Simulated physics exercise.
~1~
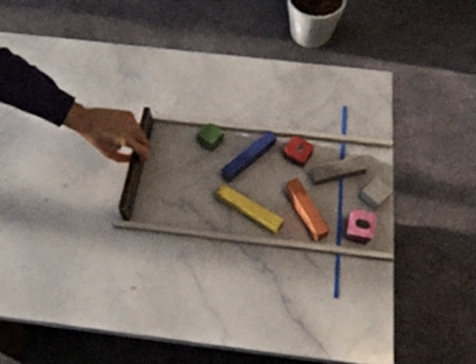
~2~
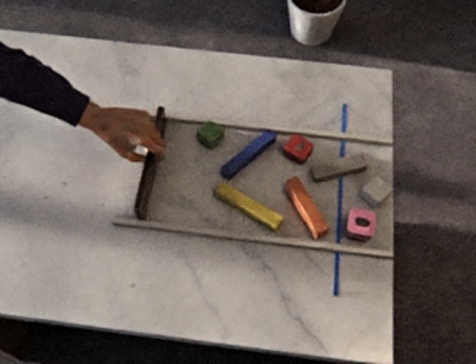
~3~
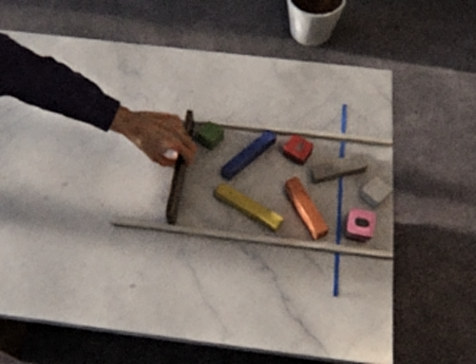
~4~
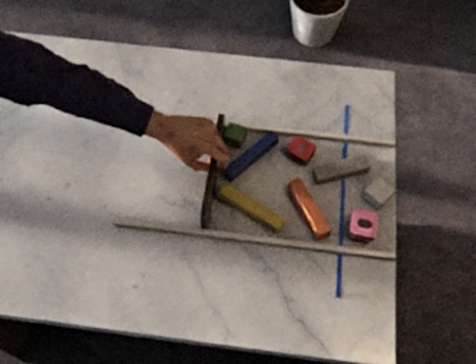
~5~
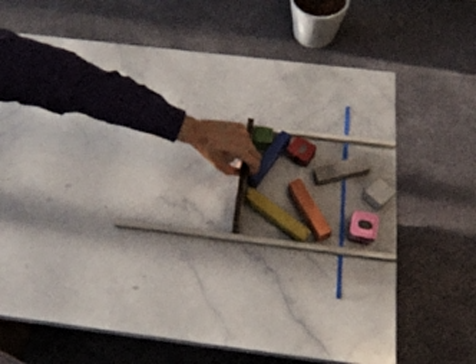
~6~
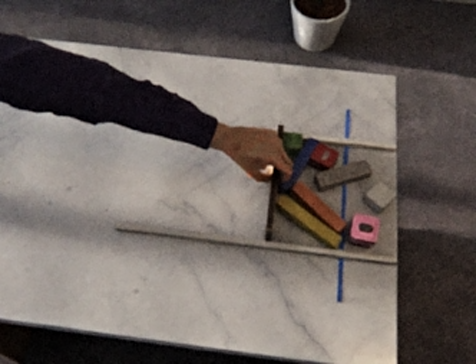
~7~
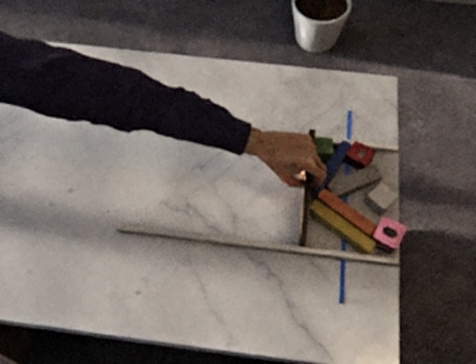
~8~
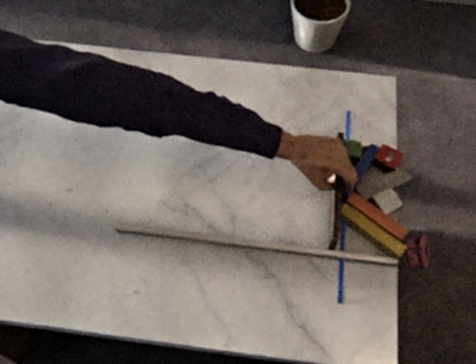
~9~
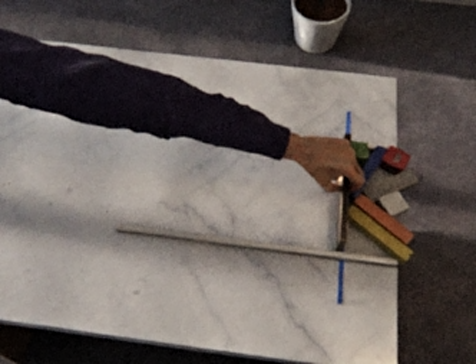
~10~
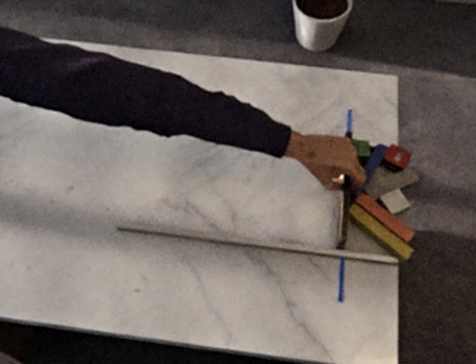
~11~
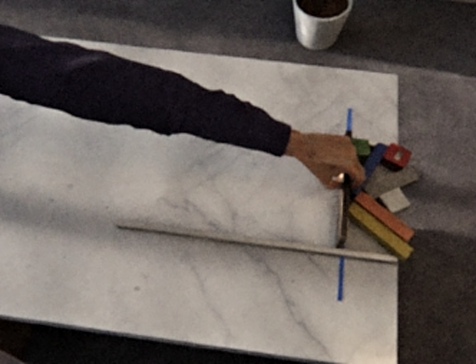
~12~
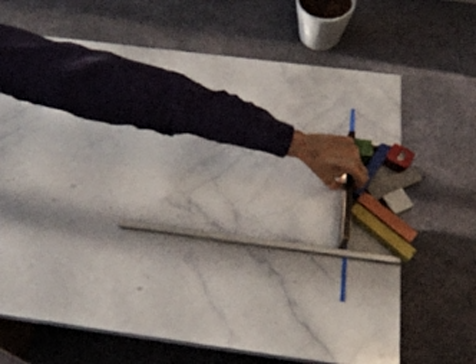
A hand slid an upright board rightward across a marble tabletop, gathering colorful blocks and bars and pushing them toward the edge. The pink block tipped over the side and dropped out of sight, then the board stopped at the blue tape with the others bunched at the edge.
